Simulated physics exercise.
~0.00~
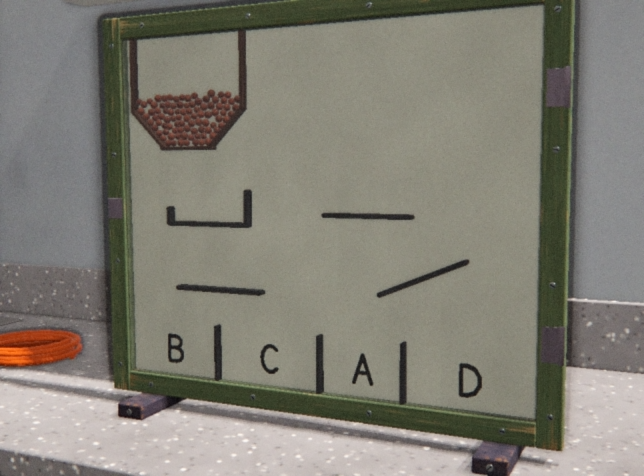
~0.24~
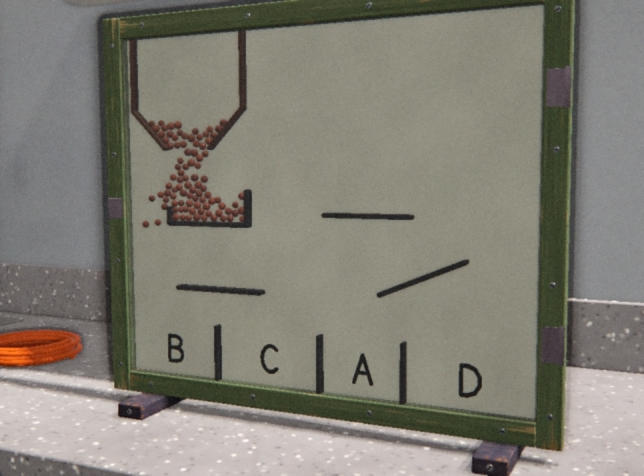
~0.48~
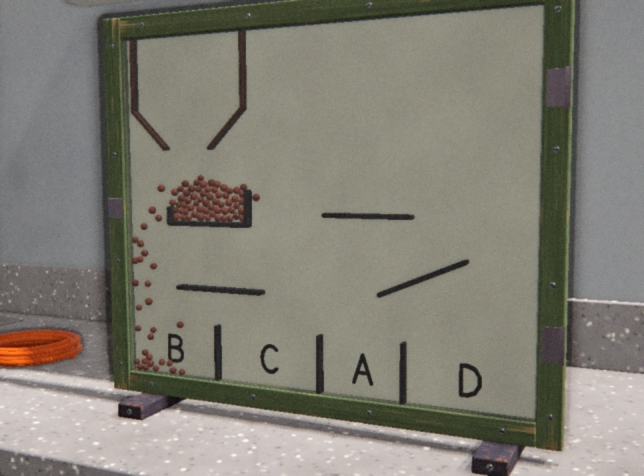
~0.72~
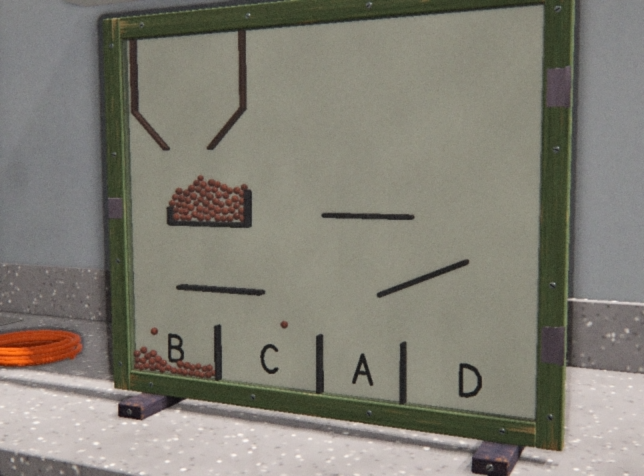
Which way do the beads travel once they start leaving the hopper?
The beads move down, dropping onto the tray below, with some carrying on down past its left side into bin B.
Reddish beads sit packed in a hopper at the upper left of a green-framed case, above several dark ledges and four lettered bins. They pour down through the opening onto a small tray with raised ends, and a few spill past its left side. The hopper empties, leaving the tray heaped full while stray beads drop along the left wall into bin B. In the end, most of the beads stay mounded on the tray and a smaller pile lies in B. A lone bead hangs in the air above C, and bins A and D are empty.
